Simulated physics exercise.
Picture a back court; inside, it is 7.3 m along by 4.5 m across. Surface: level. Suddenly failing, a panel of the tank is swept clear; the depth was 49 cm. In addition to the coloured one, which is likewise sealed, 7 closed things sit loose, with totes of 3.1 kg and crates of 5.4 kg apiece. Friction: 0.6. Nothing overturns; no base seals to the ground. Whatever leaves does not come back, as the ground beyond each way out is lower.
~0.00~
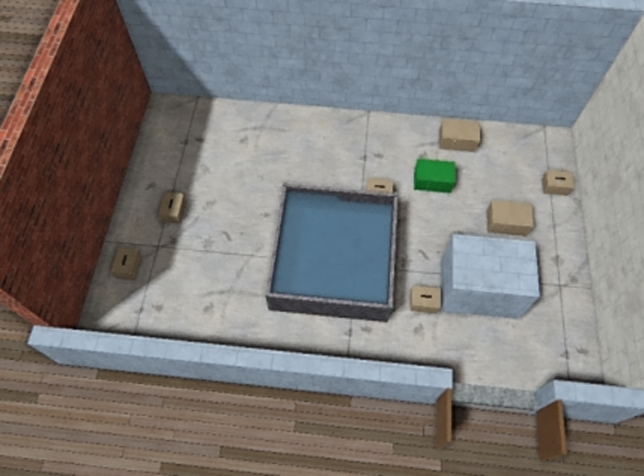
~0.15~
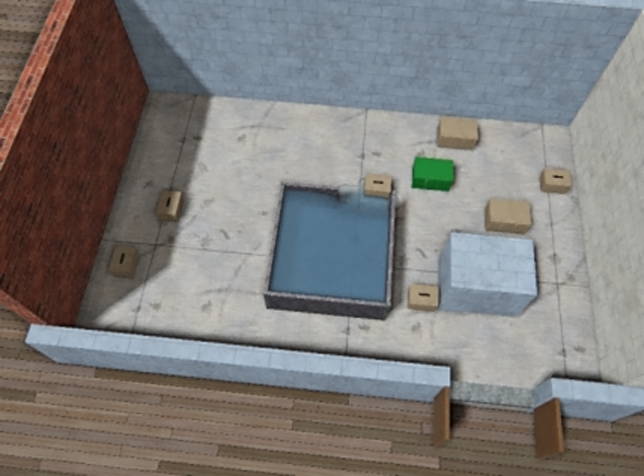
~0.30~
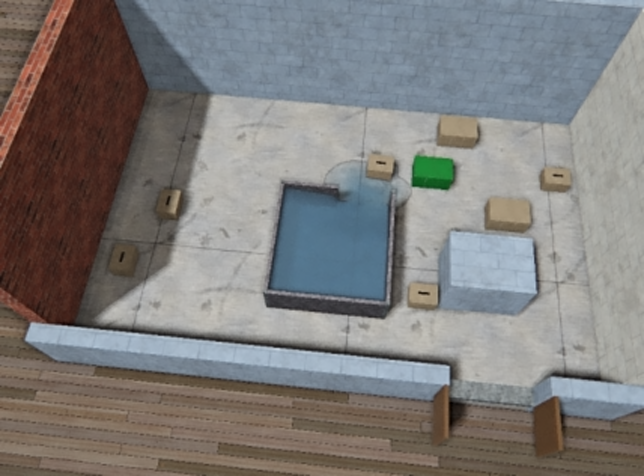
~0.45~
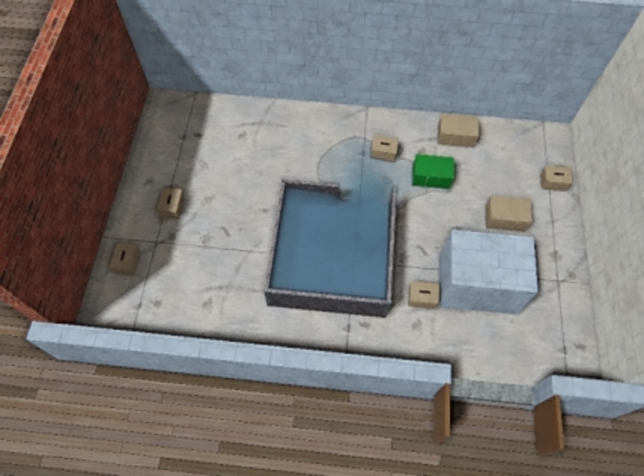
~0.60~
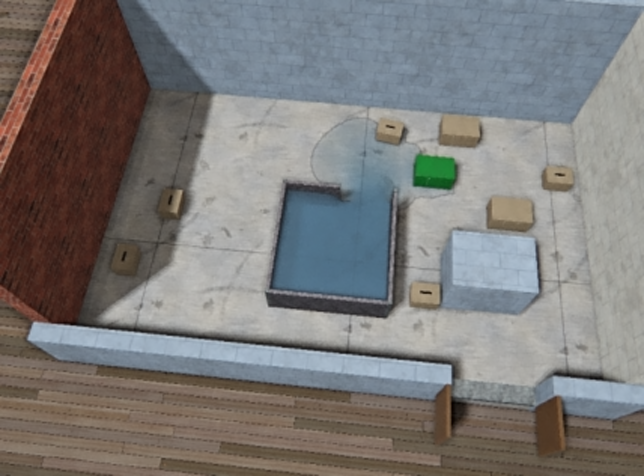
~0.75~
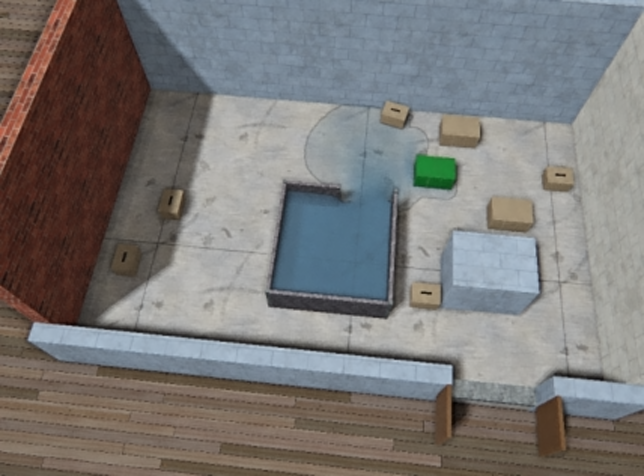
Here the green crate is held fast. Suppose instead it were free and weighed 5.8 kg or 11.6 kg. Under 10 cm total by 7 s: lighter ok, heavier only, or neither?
Nothing offered suffices.
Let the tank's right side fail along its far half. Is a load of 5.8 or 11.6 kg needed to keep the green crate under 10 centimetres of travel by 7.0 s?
Then I'd expect neither mass to do.
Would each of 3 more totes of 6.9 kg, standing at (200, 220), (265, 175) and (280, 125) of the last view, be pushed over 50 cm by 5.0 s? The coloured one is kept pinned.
Order as listed: Inside the limit, inside the limit, outside the limit.
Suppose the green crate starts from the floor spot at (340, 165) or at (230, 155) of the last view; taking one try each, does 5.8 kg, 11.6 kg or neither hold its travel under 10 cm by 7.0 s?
One by one: No mass suffices; heavier mass alone.
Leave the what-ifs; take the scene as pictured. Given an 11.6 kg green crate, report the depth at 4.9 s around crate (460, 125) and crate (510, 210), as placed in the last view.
Some 4 cm at the first, some 3 cm at the second.
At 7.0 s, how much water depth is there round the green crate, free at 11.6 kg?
Close to 5 cm deep.
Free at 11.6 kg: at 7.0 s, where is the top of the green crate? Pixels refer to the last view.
Estimated position: About (509, 230).
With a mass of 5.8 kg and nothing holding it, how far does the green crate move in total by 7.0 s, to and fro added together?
Around 300 cm in total.
After 1.4 s the green crate would be 35 cm from its start with 5.8 kg and 45 cm from its start with 11.6 kg; 4 cm of water round it then.
After 3.1 s the green crate would be 128 cm from its start with 5.8 kg and 111 cm from its start with 11.6 kg; 4 cm of water round it then.
After 4.9 s the green crate would be 146 cm from its start with 5.8 kg and 142 cm from its start with 11.6 kg; 5 cm of water round it then.
After 7.0 s the green crate would be 125 cm from its start with 5.8 kg and 147 cm from its start with 11.6 kg; 5 cm of water round it then.
